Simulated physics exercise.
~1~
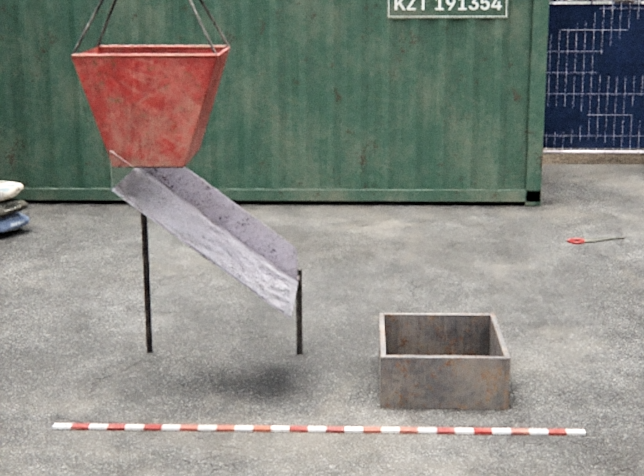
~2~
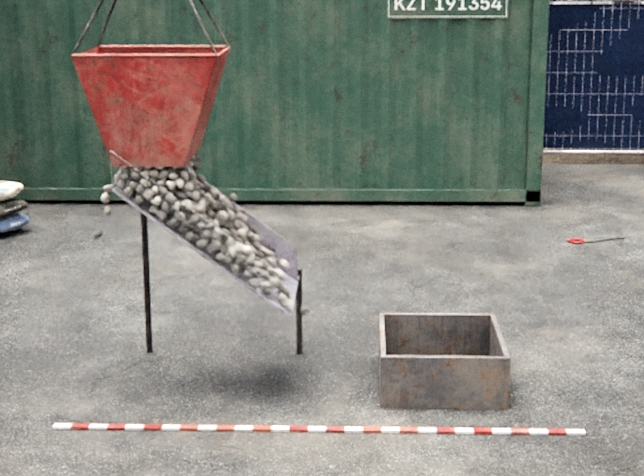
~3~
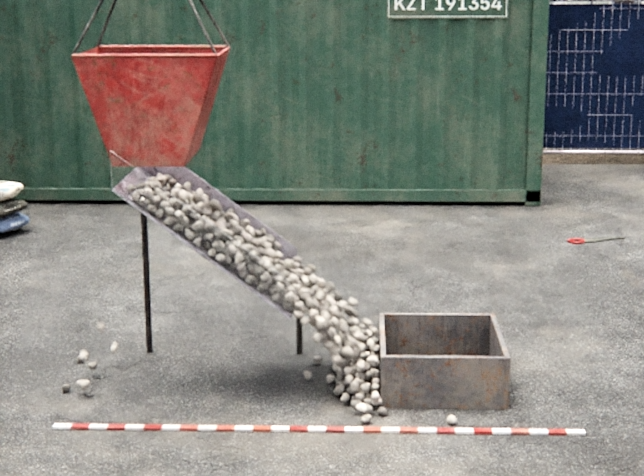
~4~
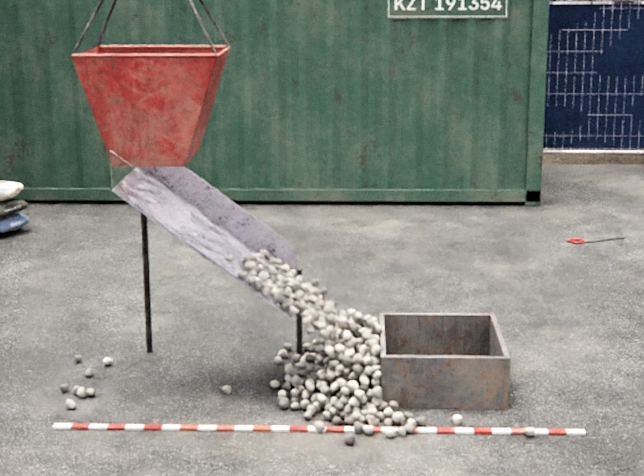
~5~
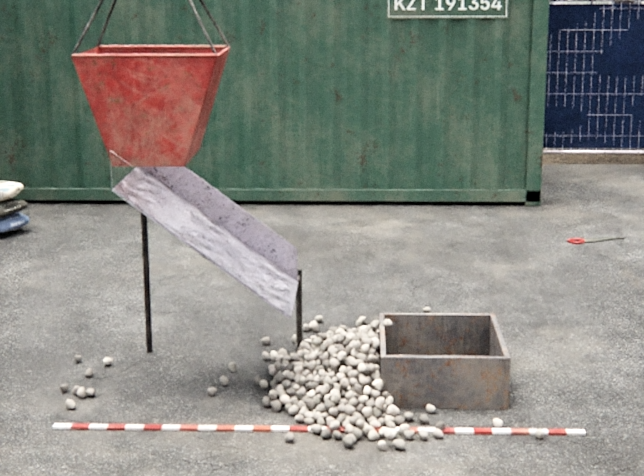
The video shows grey stones pouring from a hanging red skip onto a sloping metal chute and sliding down to the right, with a few dropping off its upper end. They pile up on the ground against the left side of an open metal bin, leaving the chute empty.
